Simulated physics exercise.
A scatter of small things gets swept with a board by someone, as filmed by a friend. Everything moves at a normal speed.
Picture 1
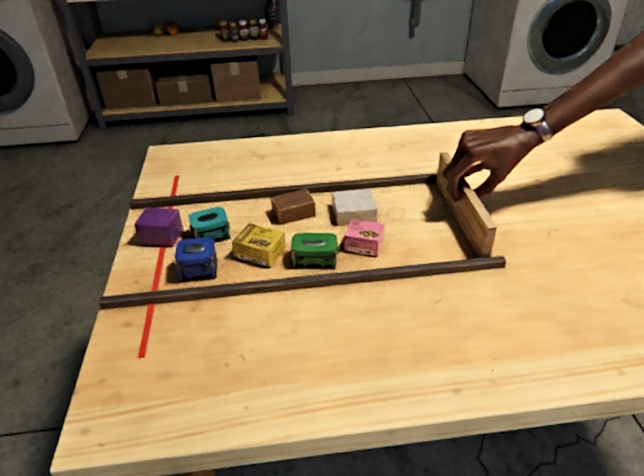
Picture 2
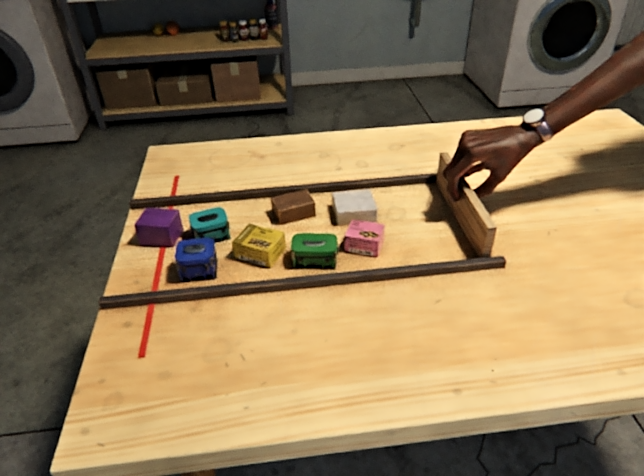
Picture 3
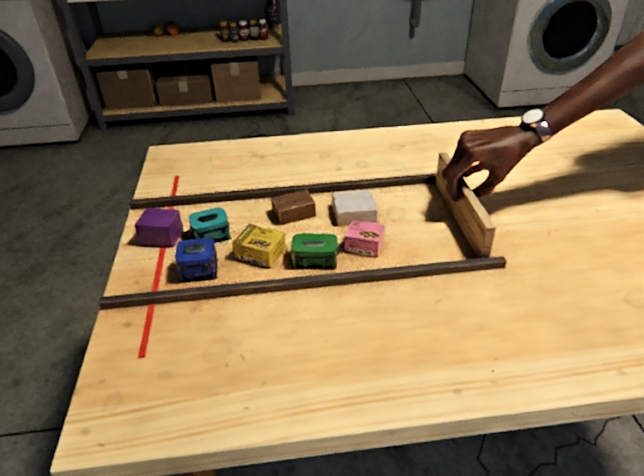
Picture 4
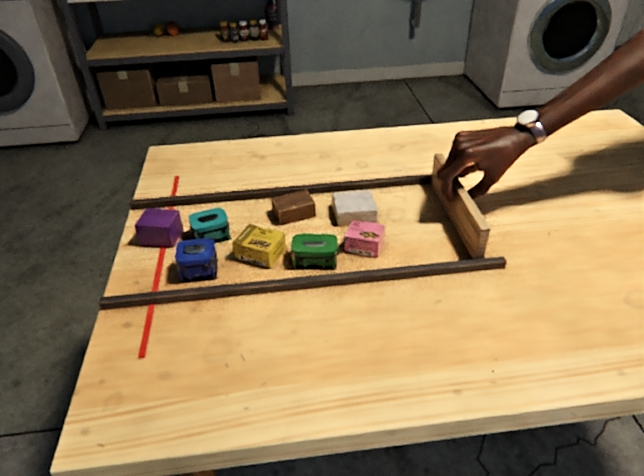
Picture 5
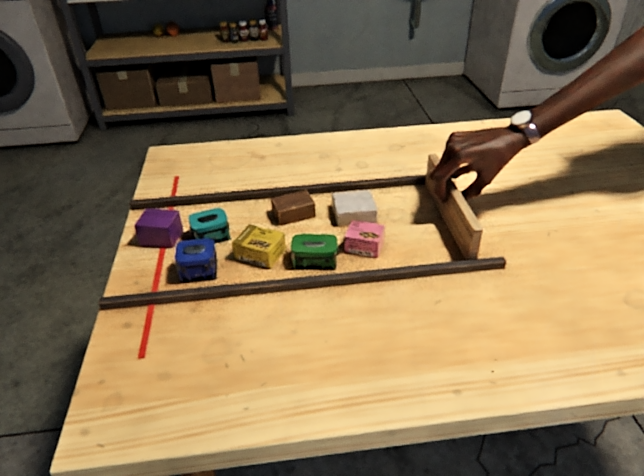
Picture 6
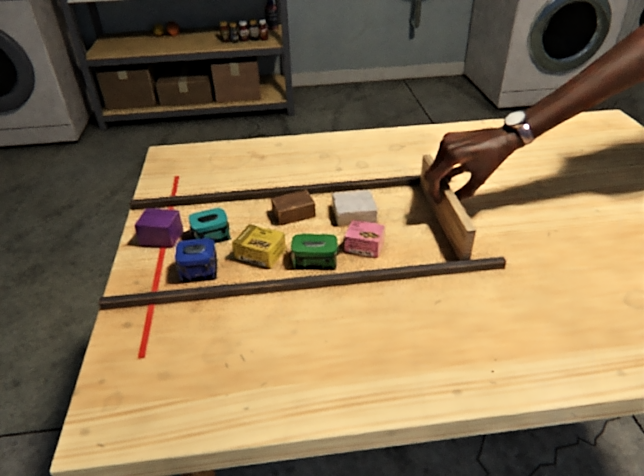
A hand wearing a watch slides a wooden board slightly left between two dark rails, with small colourful blocks and boxes lying still.
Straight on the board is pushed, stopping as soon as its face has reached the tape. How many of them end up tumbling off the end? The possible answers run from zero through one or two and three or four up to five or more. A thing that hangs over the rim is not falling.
Fallen: At least five.
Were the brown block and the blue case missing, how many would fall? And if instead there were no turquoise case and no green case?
Taking the two tries in turn, it comes to 4 and 4.
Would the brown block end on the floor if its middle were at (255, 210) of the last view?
The answer: It ends up below.
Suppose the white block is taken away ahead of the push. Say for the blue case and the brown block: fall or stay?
Looking at the two, the blue case ends up below and the brown block stays up top.
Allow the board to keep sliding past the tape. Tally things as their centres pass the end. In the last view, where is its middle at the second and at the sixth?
I'd put the first at about (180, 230) and the next at about (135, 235).
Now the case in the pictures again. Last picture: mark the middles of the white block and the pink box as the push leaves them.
(144, 227) and (135, 279).
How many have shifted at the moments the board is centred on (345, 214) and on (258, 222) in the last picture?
By then 5, and later 8.
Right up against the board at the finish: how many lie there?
Tally at the end: 3.
Soon after, none off yet; purple block at rest near (160, 228); blue case at rest near (197, 260); turquoise case at rest near (210, 227).
Then, none off yet; purple block at rest near (159, 228); blue case moved a little near (183, 260); turquoise case moved a little near (195, 232).
Further on, none off yet; purple block moved about its own width near (118, 227); blue case moved well along near (125, 255); turquoise case moved well along near (147, 235).
At rest, the number that fall off is five or more; fallen, green case, brown block, turquoise case, blue case and purple block.
